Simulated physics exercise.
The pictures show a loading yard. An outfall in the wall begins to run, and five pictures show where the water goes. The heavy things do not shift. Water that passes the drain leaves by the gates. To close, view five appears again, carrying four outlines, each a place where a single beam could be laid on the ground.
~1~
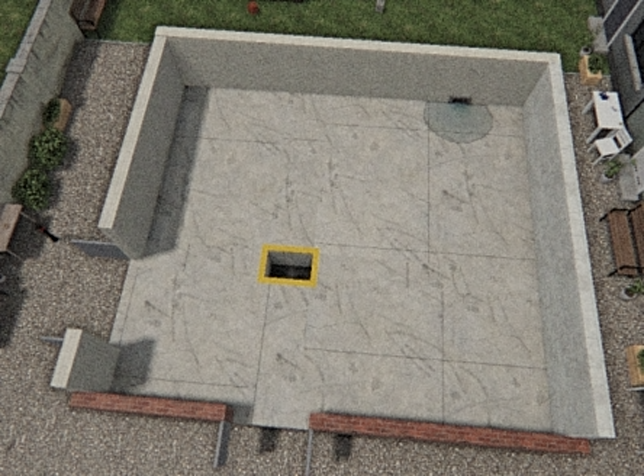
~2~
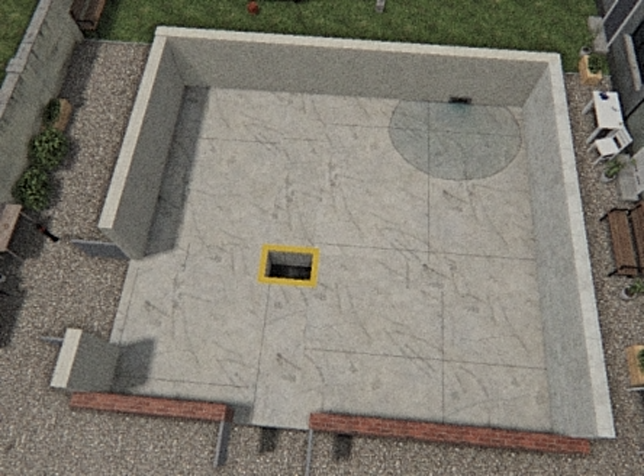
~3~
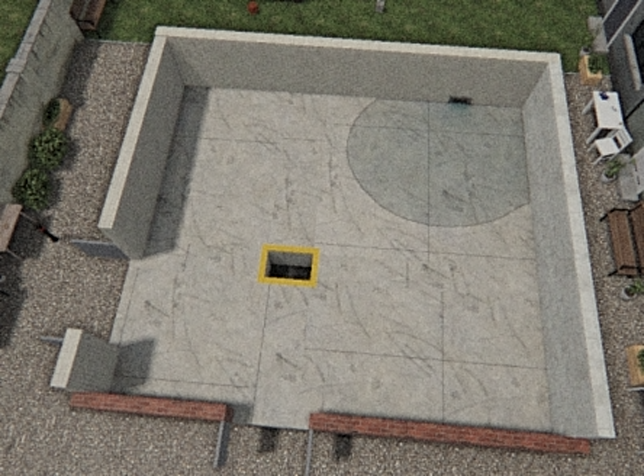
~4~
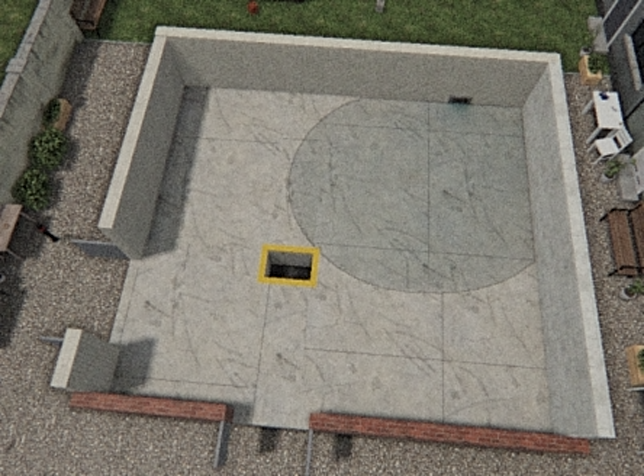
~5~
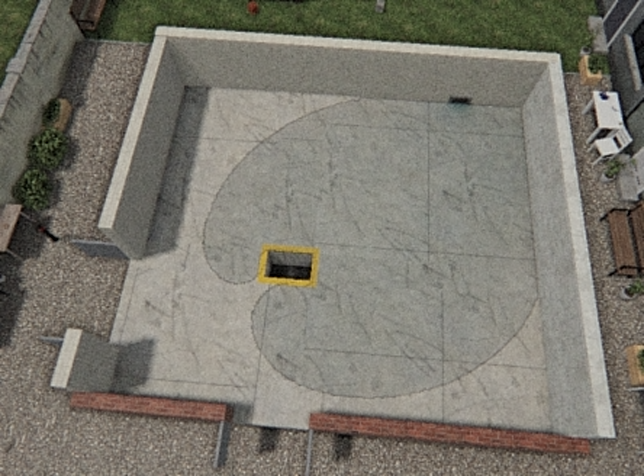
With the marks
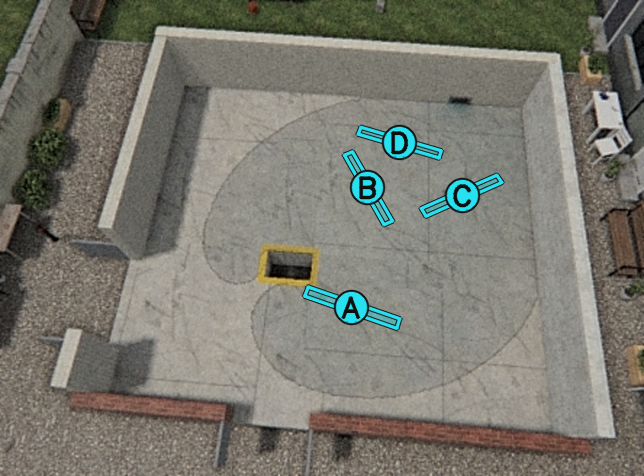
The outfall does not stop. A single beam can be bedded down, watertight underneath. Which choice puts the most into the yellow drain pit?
The best spot is A.
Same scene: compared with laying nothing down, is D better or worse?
Worse.
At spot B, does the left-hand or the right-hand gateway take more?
More leaves on the left.
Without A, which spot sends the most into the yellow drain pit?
The answer is C.
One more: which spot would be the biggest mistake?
Here it is spot B.
On the marked copy, A from (306, 291) to (398, 323); B from (348, 153) to (388, 222); C from (423, 212) to (499, 178); D from (359, 130) to (440, 154).
With A, about 46 % of the stream runs into the yellow drain pit, about 53 % out by the gates.
With B, about 4 % of the stream runs into the yellow drain pit, about 95 % out by the gates.
With C, about 28 % of the stream runs into the yellow drain pit, about 71 % out by the gates.
With D, about 9 % of the stream runs into the yellow drain pit, about 90 % out by the gates.
